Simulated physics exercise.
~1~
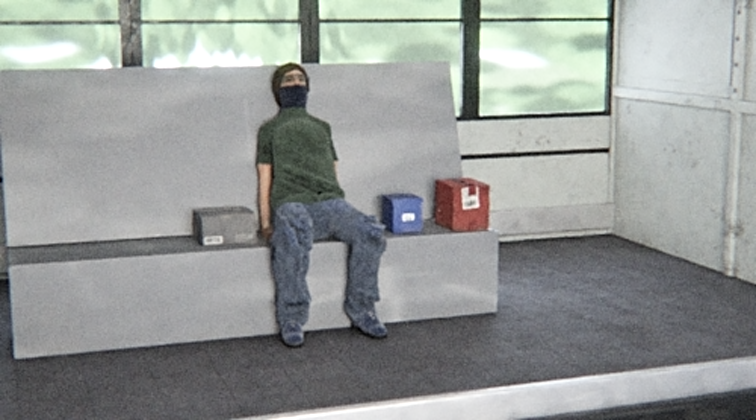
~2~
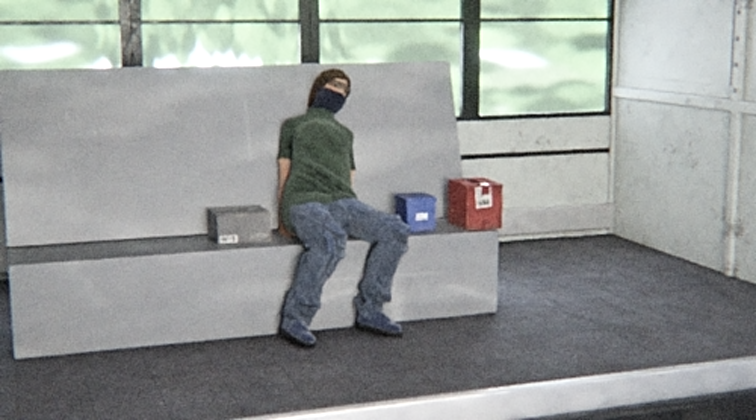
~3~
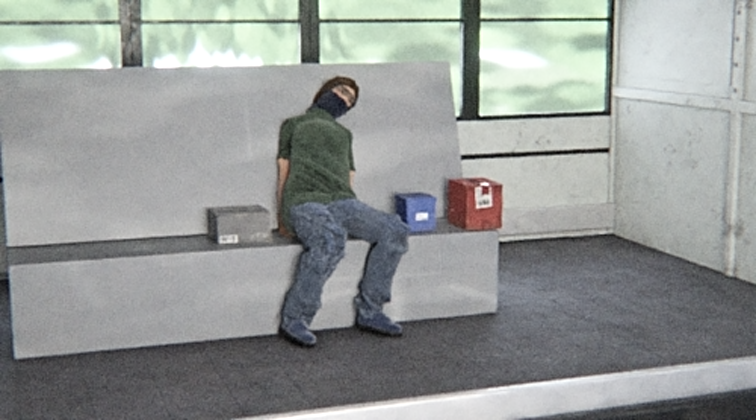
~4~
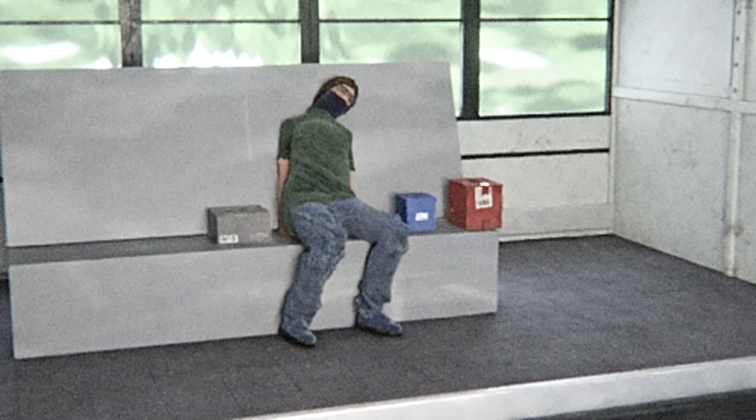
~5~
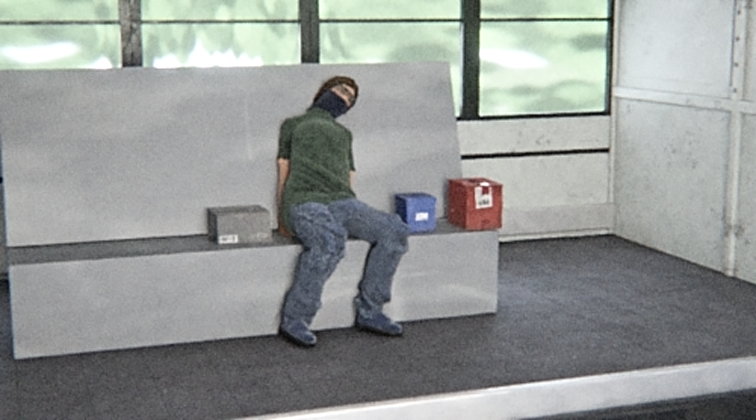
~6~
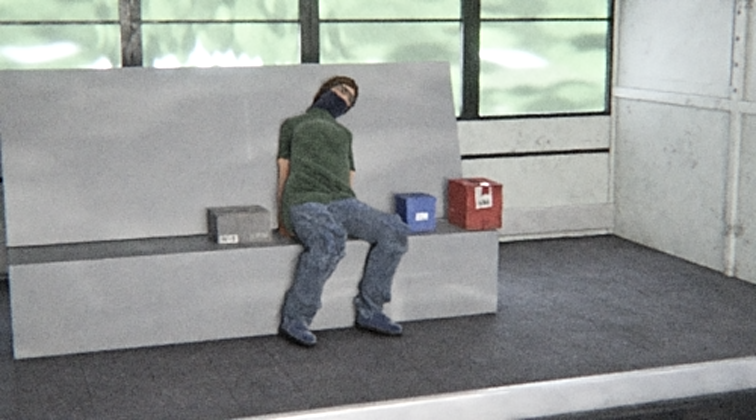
At the start, a person in a green shirt, jeans and a dark face covering sits upright on a long grey bench, with a grey carton to the left and a blue tub and a red box-like holdall to the right. The person and all three items then shift a short way to the right along the seat. The sleeper's head tips over to the right and the upper body leans back, arms hanging loose. After that, nothing visibly moves. At the end, the sleeper remains slumped on the bench, and the carton, tub and red holdall all rest upright on the seat.
